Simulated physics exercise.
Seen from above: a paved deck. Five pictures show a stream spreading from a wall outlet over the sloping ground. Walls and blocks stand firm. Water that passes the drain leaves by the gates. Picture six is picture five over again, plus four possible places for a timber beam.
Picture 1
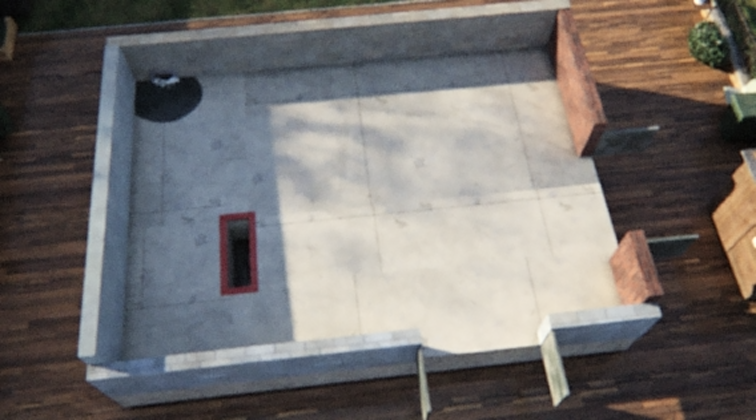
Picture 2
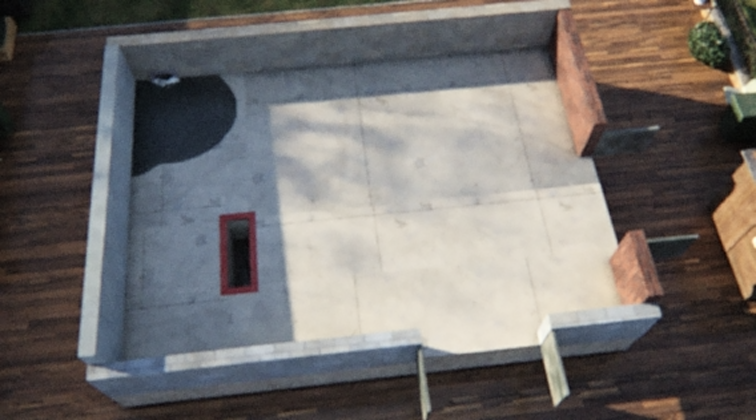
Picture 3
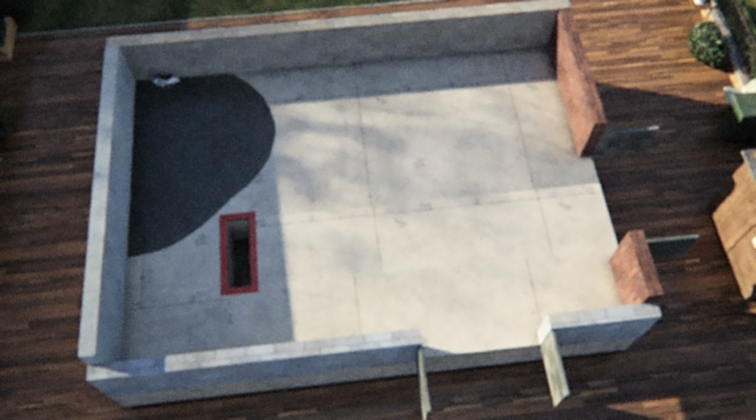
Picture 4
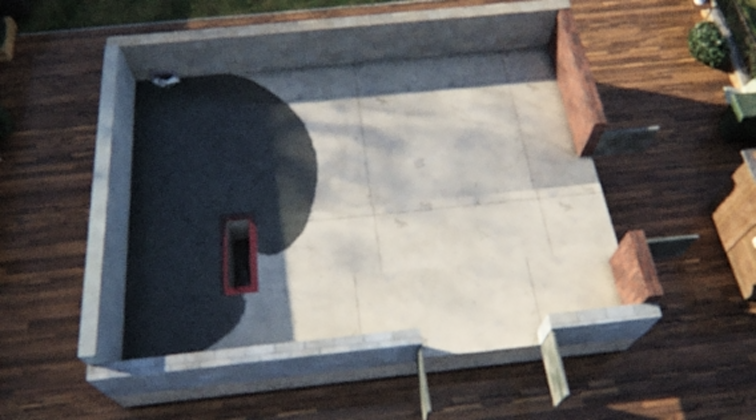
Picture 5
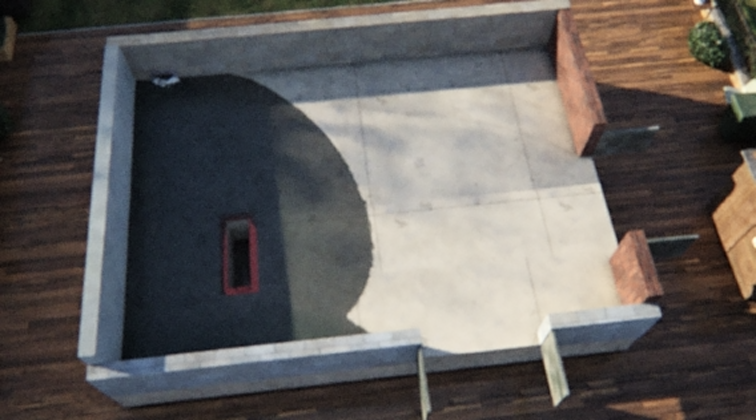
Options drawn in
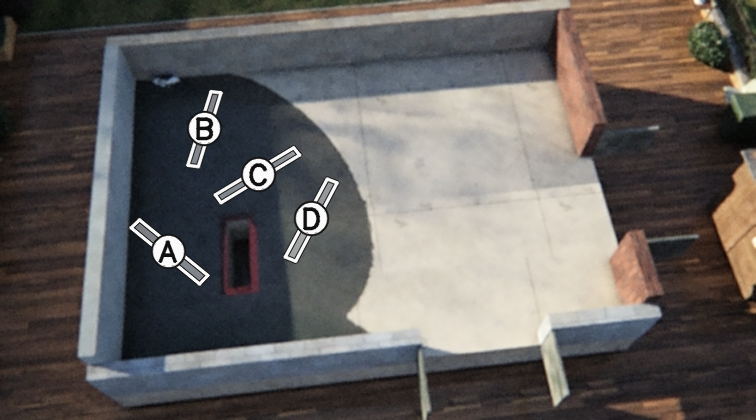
A dark wooden deck is seen from high above, with a low-walled rectangular yard of pale paving in the middle. A small outfall sits in the upper left corner, a red-edged drain pit lies at lower left, and open gates stand at the right and along the bottom edge. Dark water spreads from the corner down the left side, surrounds the pit, enters it and widens rightward, while the camera stays still.
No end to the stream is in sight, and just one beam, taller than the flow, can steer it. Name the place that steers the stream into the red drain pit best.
Best: A.
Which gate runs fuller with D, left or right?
The left gate.
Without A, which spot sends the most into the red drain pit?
The answer is D.
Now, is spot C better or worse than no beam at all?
It is worse.
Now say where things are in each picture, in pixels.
In the first picture, outfall at (164, 75); red drain pit at (238, 252); open gate at (478, 337); open gate at (593, 207); 2 % of the ground under water, visible out to (144, 115); red drain pit still dry.
In the second picture, 7 % of the ground under water, visible out to (136, 164); red drain pit still dry.
In the third picture, 15 % of the ground under water, visible out to (135, 246); red drain pit still dry.
In the fourth picture, 28 % of the ground under water, visible out to (183, 330); red drain pit taking water.
In the fifth picture, 39 % of the ground under water, visible out to (345, 302); red drain pit taking water.
In white, A from (135, 223) to (203, 279); B from (193, 166) to (216, 92); C from (218, 198) to (296, 151); D from (290, 259) to (332, 180).
With A, about 68 % of the stream goes into the red drain pit, about 28 % out by the gates.
With B, about 24 % of the stream goes into the red drain pit, about 74 % out by the gates.
With C, about 21 % of the stream goes into the red drain pit, about 77 % out by the gates.
With D, about 44 % of the stream goes into the red drain pit, about 53 % out by the gates.
